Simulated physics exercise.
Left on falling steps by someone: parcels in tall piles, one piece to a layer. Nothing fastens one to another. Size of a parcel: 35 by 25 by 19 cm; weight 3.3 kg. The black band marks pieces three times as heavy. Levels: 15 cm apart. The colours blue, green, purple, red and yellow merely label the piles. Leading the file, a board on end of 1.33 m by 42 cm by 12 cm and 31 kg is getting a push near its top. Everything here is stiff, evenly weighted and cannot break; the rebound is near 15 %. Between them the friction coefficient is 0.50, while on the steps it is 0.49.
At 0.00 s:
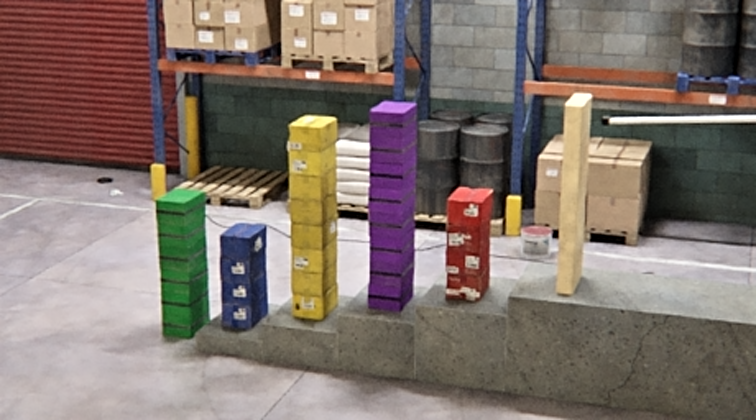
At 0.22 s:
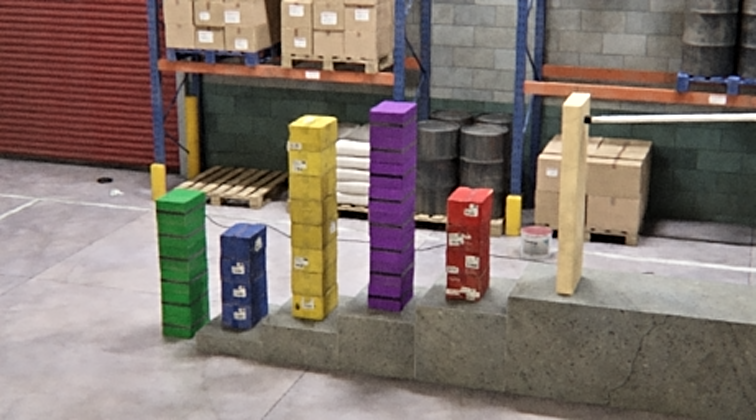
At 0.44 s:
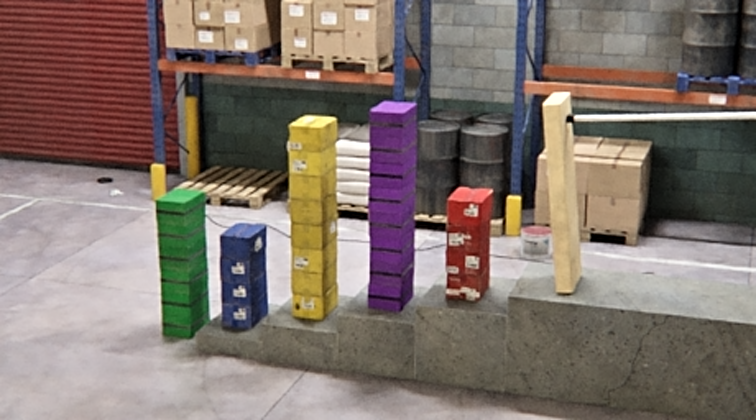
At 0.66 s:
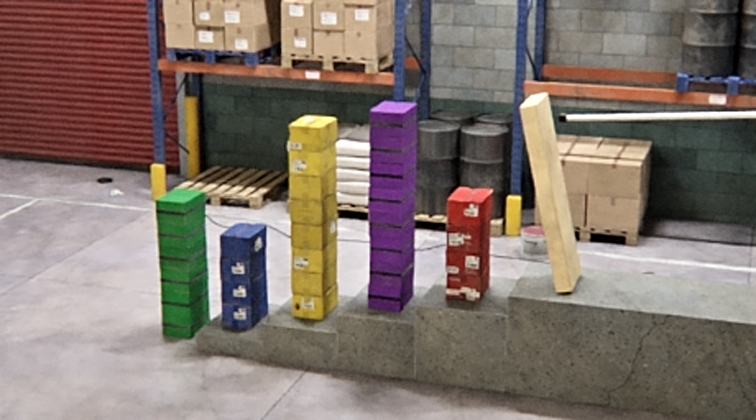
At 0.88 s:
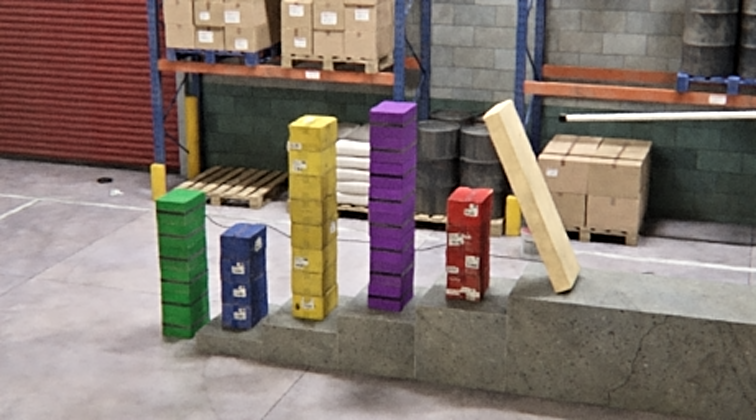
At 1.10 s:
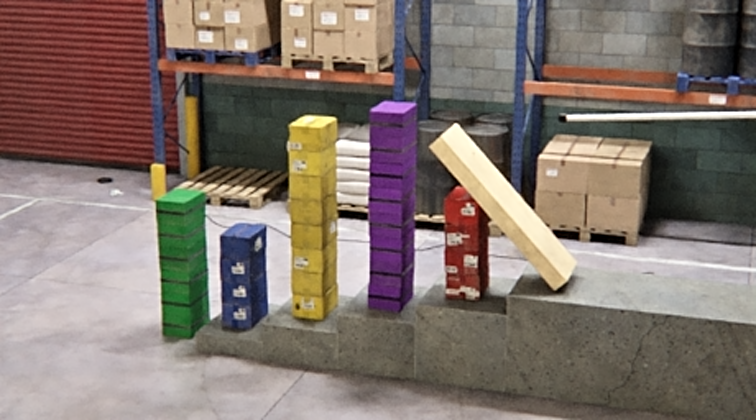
Warehouse with stacked coloured parcels on concrete steps, a pale pole nudging an upright board, which tilts left against the red pile.
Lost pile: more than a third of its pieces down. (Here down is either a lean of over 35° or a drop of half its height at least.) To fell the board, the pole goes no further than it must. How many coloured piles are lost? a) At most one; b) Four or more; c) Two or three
a.
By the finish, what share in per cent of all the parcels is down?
About 0 per cent.
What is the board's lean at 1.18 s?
At that time it leans about 45°.
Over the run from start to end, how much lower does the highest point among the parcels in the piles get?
I make it close to 0 cm.
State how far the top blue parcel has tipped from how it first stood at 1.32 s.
Rotation: Approx. 0°.
Around 1.18 s, board 45° from upright; none of the 30 parcels down, 4 disturbed; top red parcel tipped 5°.
Around 1.32 s, board 47° from upright; none of the 30 parcels down, 4 disturbed; top red parcel tipped 14°.
Around 1.46 s, board 54° from upright; none of the 30 parcels down, 5 disturbed; top red parcel tipped 26°.
Around 1.66 s, board 56° from upright; none of the 30 parcels down, 10 disturbed; top red parcel tipped 29°; top purple parcel displaced 55 mm.
Finally (2.1 s), board 56° from upright; none of the 30 parcels down, 12 disturbed; top red parcel tipped 30°; top purple parcel tipped 4°. No coloured pile is wrecked. Seen by the last camera, middles, top red parcel near (421, 208), top purple parcel near (383, 118).
